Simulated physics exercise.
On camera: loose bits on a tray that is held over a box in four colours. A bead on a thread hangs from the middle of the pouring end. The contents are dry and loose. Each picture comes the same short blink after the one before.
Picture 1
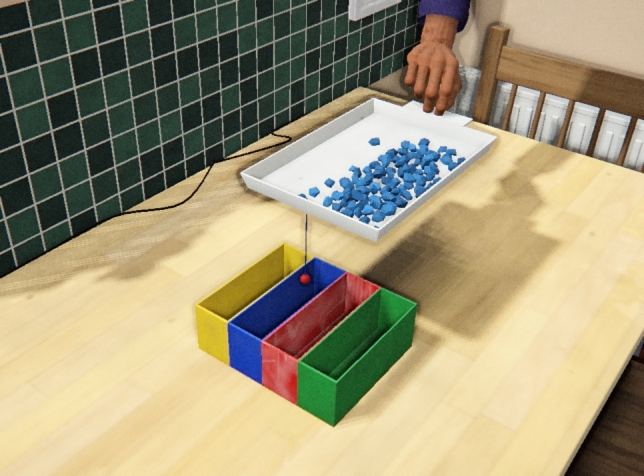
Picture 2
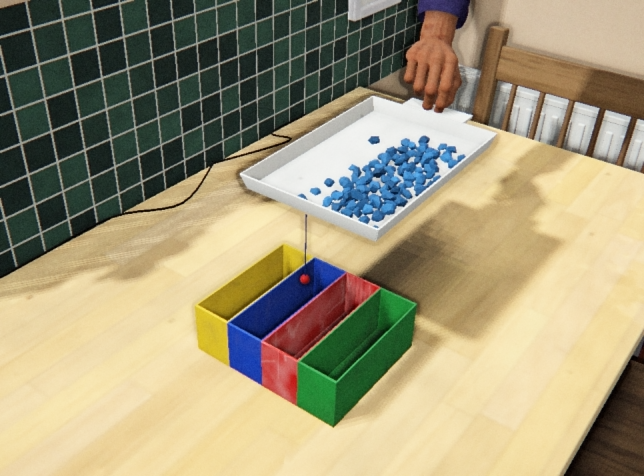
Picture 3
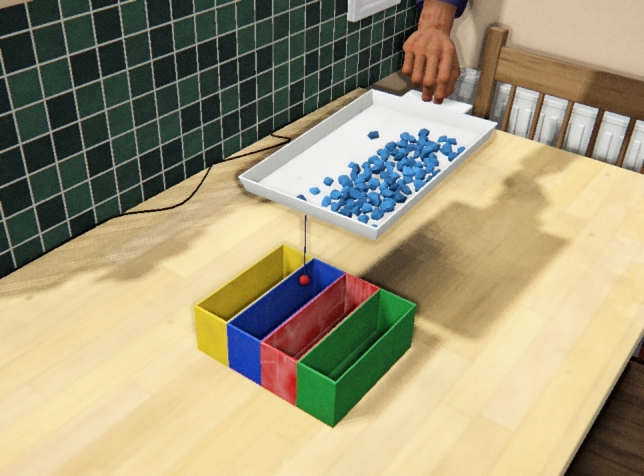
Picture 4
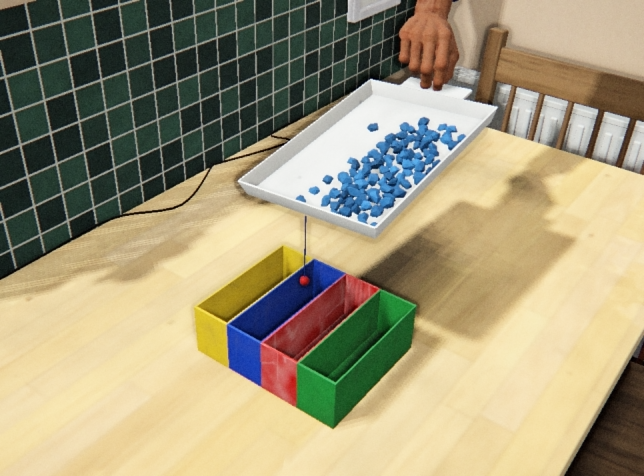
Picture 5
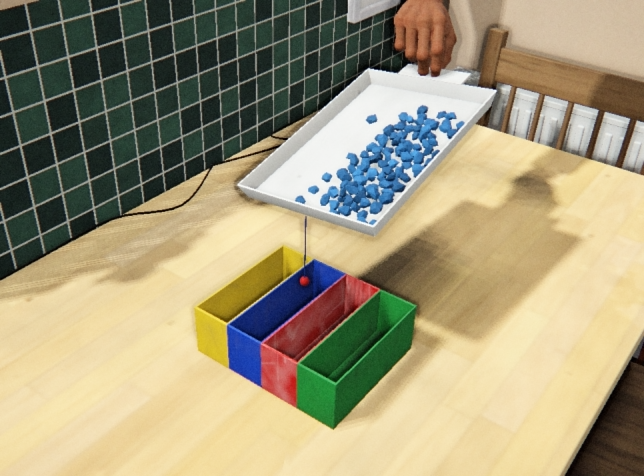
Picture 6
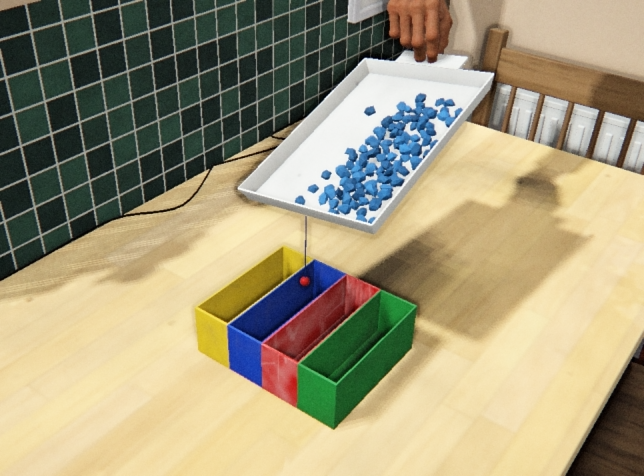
A hand gradually tilts a white tray of blue stones above a four-coloured box.
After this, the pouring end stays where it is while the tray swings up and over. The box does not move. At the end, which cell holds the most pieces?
It favours the yellow compartment.
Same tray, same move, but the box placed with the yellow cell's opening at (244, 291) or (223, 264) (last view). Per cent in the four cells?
Roughly 60 per cent, and 100 per cent.
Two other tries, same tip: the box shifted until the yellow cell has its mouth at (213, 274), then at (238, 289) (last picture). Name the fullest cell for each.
In turn: The blue one; yellow.
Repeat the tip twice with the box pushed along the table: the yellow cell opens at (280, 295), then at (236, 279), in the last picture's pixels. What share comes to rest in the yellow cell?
The first gives 20 %, the second 60 %.
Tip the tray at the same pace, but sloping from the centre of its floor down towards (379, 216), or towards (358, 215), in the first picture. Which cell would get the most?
The first try: The cell in green. The second: That green cell.
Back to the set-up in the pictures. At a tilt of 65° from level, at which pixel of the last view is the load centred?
Close to (280, 191).
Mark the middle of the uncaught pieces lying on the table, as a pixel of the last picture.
Near (187, 312).
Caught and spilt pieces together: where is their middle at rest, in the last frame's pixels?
Around (243, 321).
Soon after the last picture, tray tipped steeply; nearly all on the tray; a small part falling or outside the box.
A little later, tray tipped past a quarter turn; a small part on the tray; about a third in the yellow cell; a small part in the blue cell; about half falling or outside the box.
Later still, tray tipped past a quarter turn; about a third in the yellow cell; about a quarter in the blue cell; about half falling or outside the box.
At rest, tray tipped past a quarter turn; about a third in the yellow cell; about a quarter in the blue cell; none in the green cell; none in the red cell; about half outside the box.
